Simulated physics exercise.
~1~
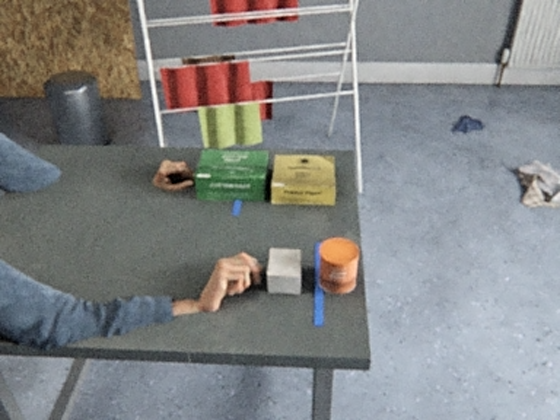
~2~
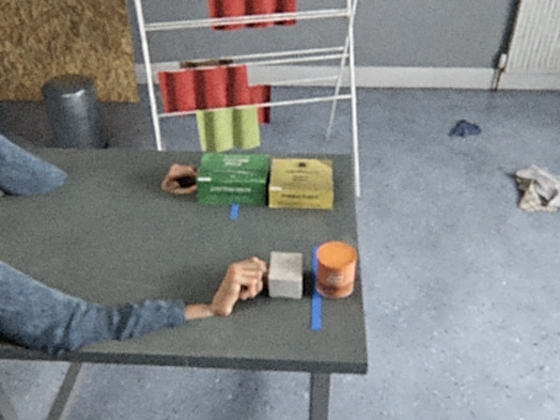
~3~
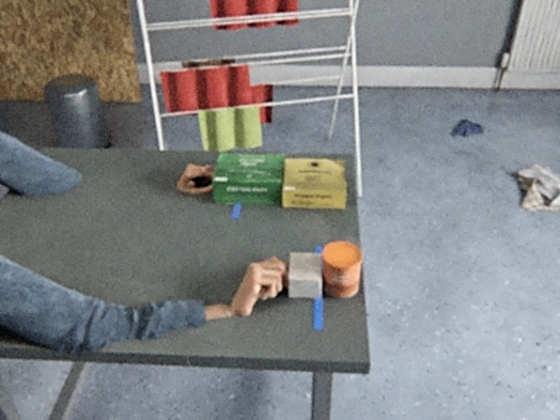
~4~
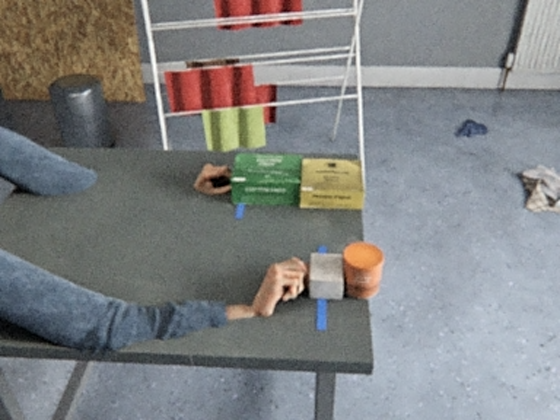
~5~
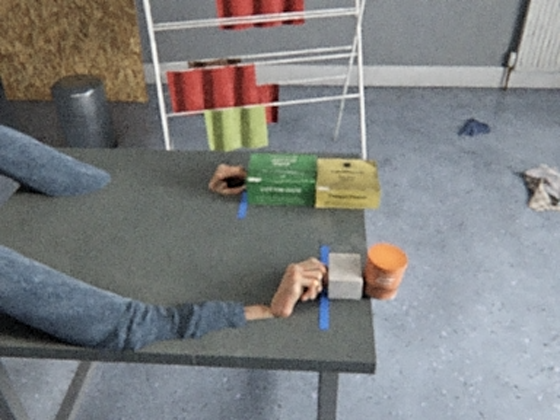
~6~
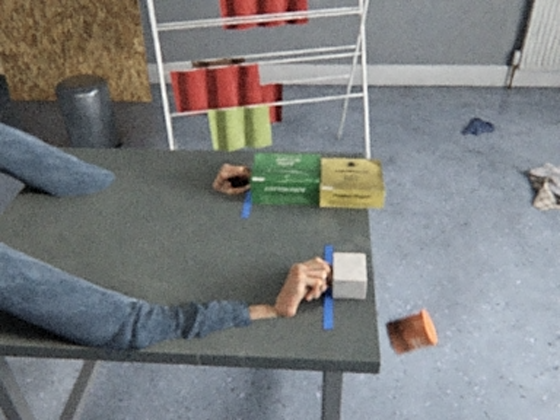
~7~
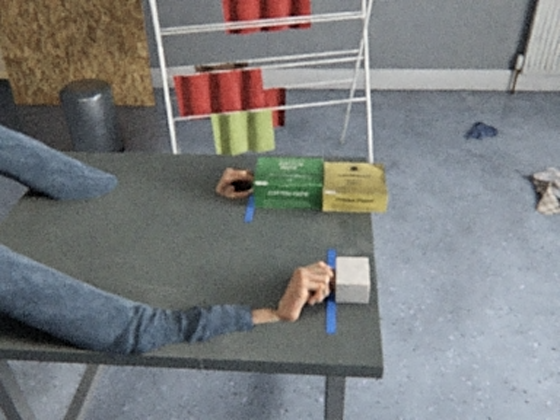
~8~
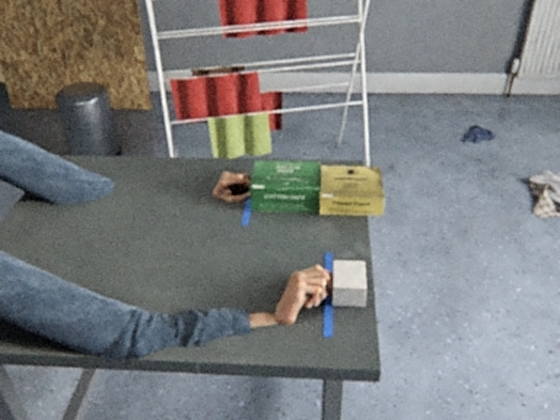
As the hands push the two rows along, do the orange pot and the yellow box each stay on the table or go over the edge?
The orange pot goes over the edge and falls. The yellow box stays on the table.
